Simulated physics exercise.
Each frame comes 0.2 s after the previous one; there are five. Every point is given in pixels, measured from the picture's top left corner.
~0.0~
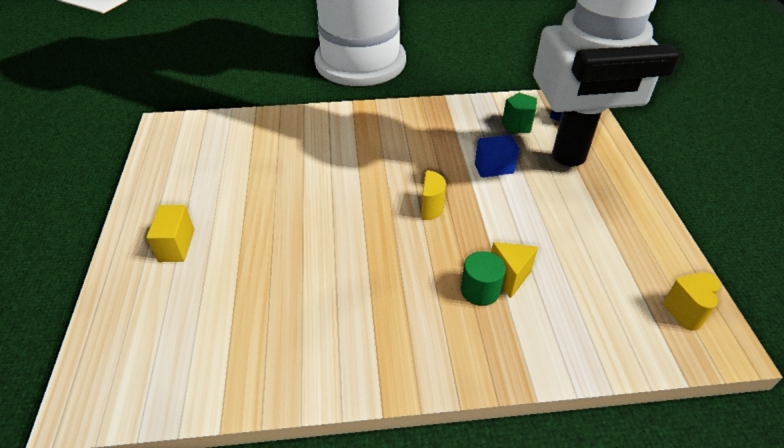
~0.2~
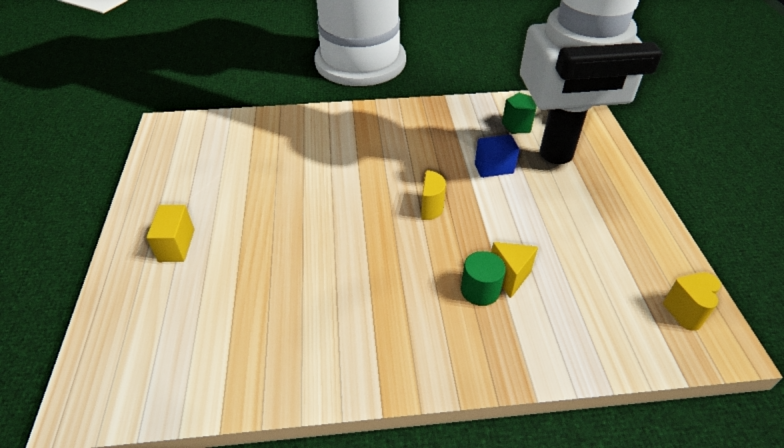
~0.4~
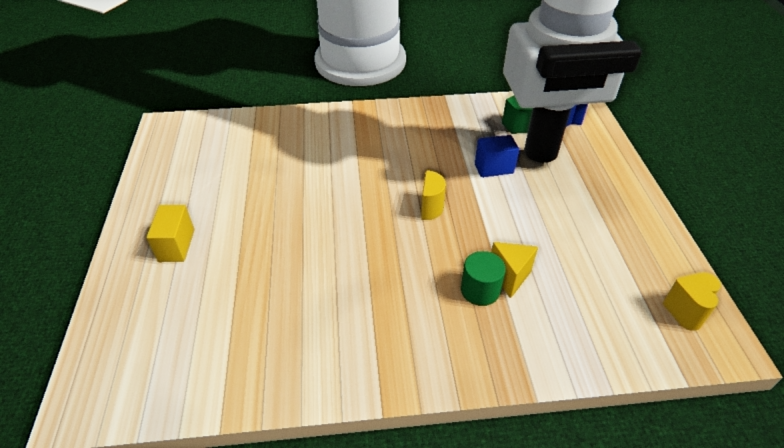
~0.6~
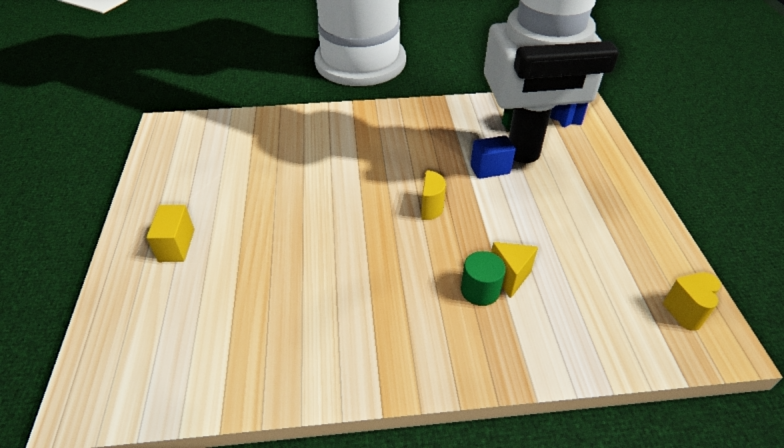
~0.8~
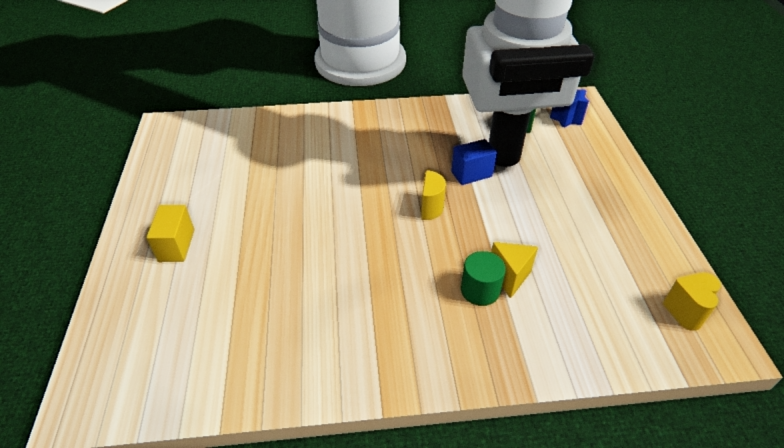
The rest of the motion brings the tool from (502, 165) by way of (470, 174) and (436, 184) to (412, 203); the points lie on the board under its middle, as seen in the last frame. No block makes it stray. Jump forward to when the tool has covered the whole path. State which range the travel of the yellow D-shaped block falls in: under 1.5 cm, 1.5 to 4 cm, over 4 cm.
From 1.5 to 4 cm.
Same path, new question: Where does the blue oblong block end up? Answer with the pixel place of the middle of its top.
It comes to (373, 180).
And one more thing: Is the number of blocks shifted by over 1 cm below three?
The answer is yes.
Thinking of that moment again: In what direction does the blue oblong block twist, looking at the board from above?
Overhead view: Clockwise.
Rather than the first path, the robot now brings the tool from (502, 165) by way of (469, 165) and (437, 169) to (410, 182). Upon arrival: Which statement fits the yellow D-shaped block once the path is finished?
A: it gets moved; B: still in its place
Answer: A.
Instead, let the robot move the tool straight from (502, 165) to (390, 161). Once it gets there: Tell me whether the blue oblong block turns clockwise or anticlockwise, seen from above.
In a top view, it turns counterclockwise.
What follows on the original path. One third of the way, tool (470, 165); blue oblong block (440, 159).
Two thirds of the way, tool (437, 175); yellow D-shaped block (431, 185), turned 20° anticlockwise; blue oblong block (403, 168).
At the end, tool (412, 194); yellow D-shaped block (427, 199), turned 80° anticlockwise; blue oblong block (373, 180), turned 30° clockwise; green pentagon unmoved.
